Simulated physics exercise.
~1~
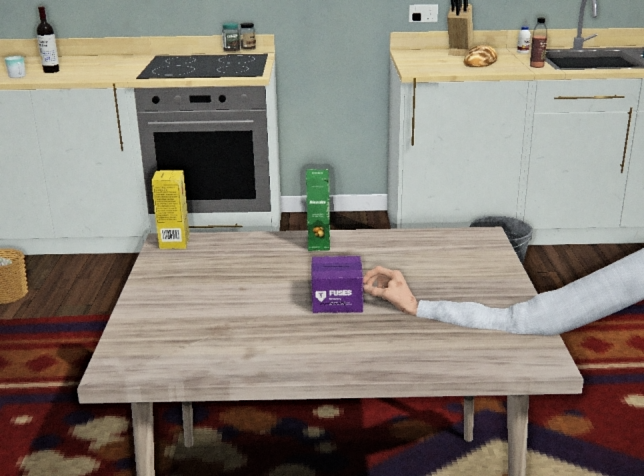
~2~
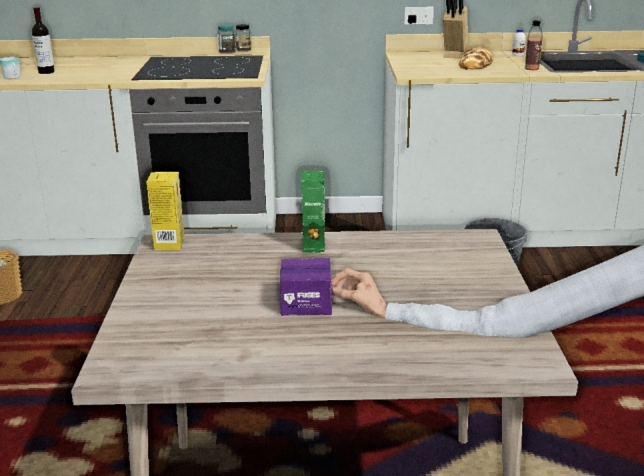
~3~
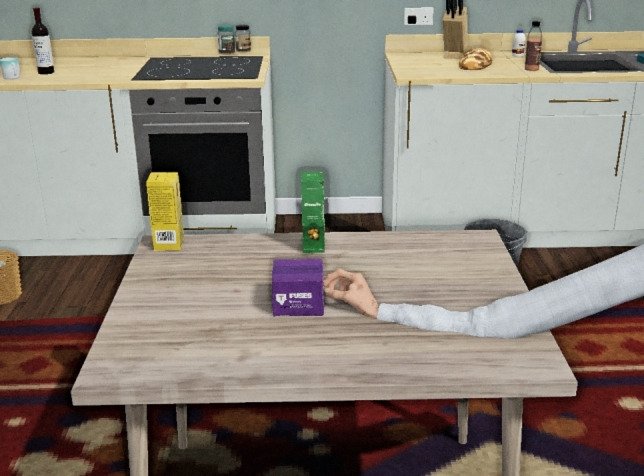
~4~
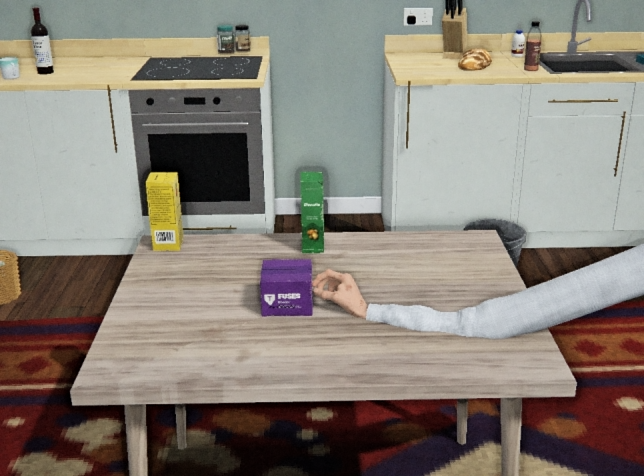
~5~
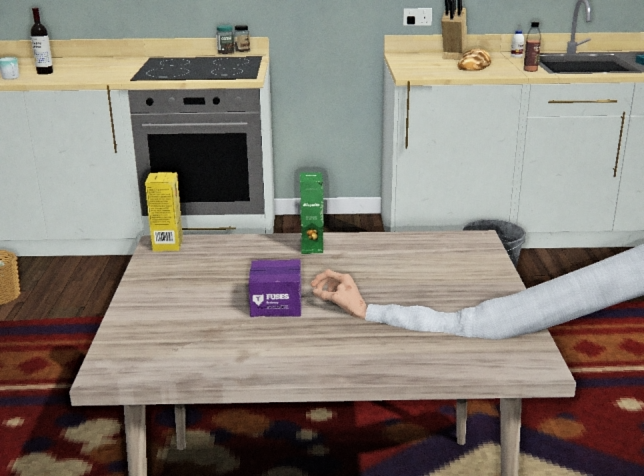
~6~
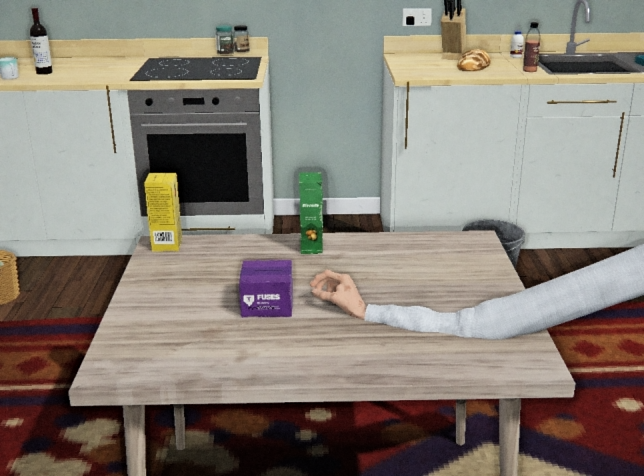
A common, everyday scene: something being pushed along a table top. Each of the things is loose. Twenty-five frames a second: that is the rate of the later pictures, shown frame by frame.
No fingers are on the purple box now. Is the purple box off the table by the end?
My guess is that it does not leave the table.
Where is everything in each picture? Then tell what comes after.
Under the hand; purple box (337, 284), in the first picture.
Under the hand; purple box (306, 287), in the second picture.
Under the hand; purple box (298, 287), in the third picture.
Purple box (287, 287), in the fourth picture.
Purple box (276, 288) shifted a little, in the fifth picture.
Purple box (267, 288) shifted a little, in the sixth picture.
Then, 0.10 s on from there, purple box shifted a little near (257, 288).
Then, 0.50 s on from there, purple box resting near (255, 290).
In the end, moved from the start, purple box. At the end, from the last picture's camera, purple box near (256, 288).
